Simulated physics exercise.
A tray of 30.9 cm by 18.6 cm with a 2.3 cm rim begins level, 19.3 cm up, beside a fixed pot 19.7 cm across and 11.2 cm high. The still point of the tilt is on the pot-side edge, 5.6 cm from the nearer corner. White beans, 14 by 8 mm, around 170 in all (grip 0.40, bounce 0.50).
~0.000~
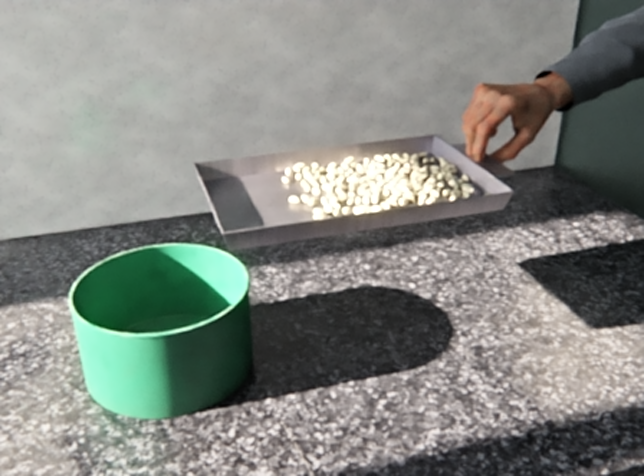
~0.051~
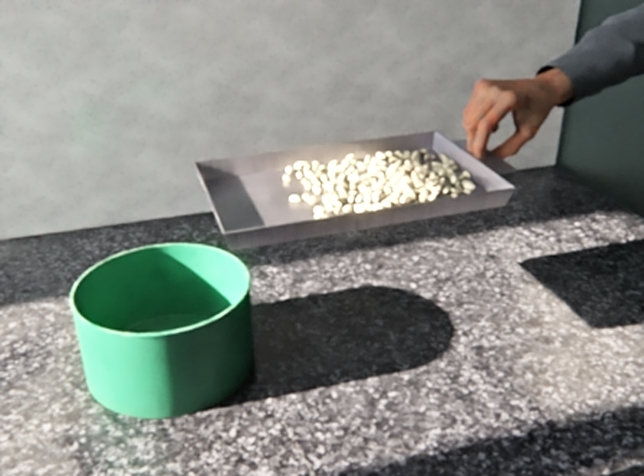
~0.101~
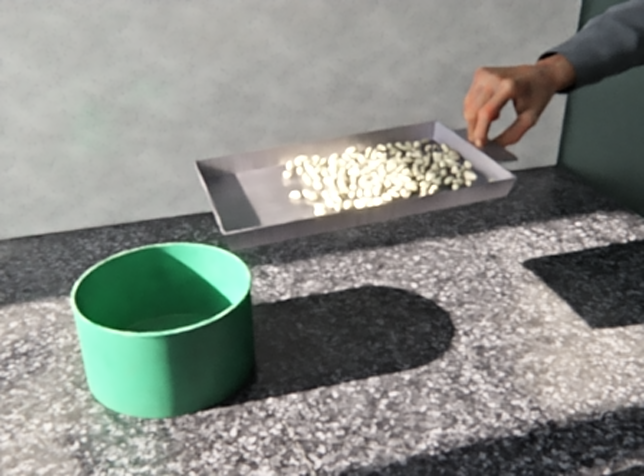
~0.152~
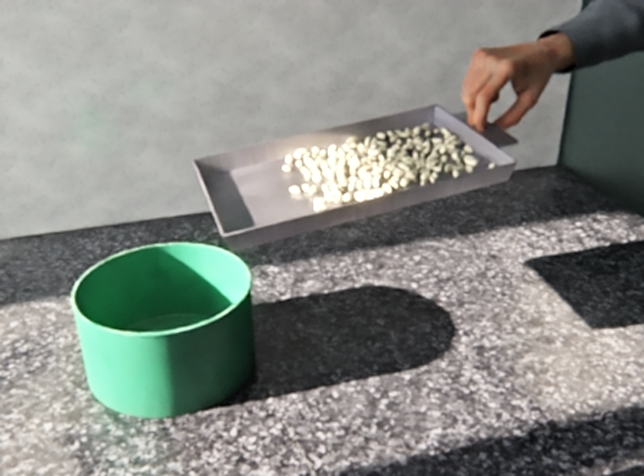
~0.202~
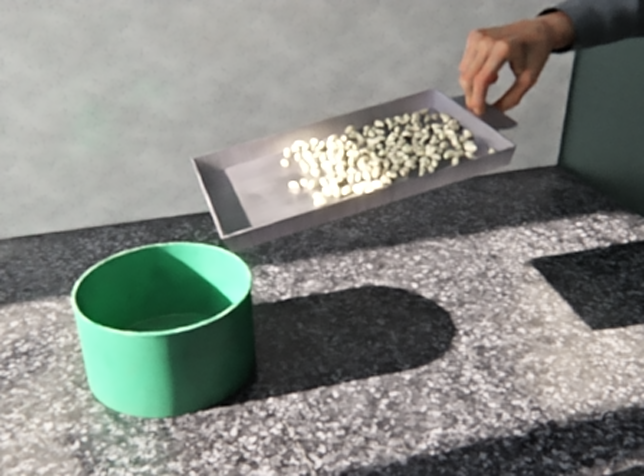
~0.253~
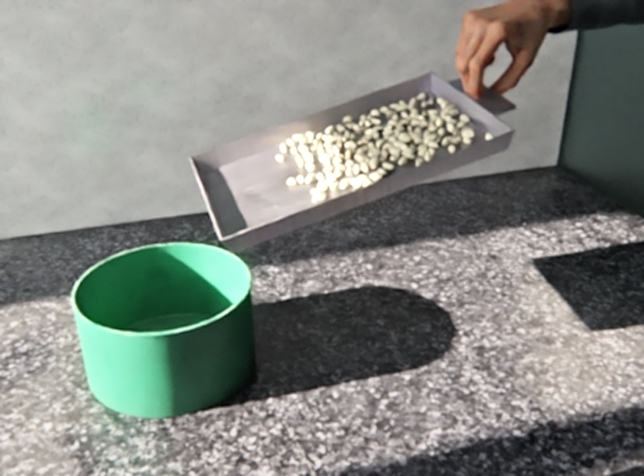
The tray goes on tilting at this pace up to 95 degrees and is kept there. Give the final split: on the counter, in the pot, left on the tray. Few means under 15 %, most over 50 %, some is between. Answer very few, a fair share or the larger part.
On the counter: A fair share; in the pot: The larger part; left on the tray: Very few.
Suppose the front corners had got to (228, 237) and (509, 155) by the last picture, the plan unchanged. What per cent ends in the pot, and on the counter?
Pot 20, counter 80.
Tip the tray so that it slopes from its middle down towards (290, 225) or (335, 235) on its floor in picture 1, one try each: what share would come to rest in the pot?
About 20 and 0 per cent.
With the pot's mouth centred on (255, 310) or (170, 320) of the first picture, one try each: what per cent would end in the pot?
Some 65 and 95 per cent.
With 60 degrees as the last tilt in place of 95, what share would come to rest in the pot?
In that case some 35 per cent.
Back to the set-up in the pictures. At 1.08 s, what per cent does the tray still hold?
Roughly 40 per cent.
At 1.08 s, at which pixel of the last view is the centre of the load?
Near (200, 334).
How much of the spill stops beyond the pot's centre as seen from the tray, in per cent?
Roughly 60 per cent.
After 0.75 s, tilt 53 degrees; the tray holds 100 %, the pot 0 %.
Then, at 1.08 s, tilt 78 degrees; the tray holds 40 %, the pot 35 %.
After 1.51 s, tilt 95 degrees; the tray holds 5 %, the pot 65 %.
At rest (2.5 s), counter 30 %, pot 70 %, tray 0 %.
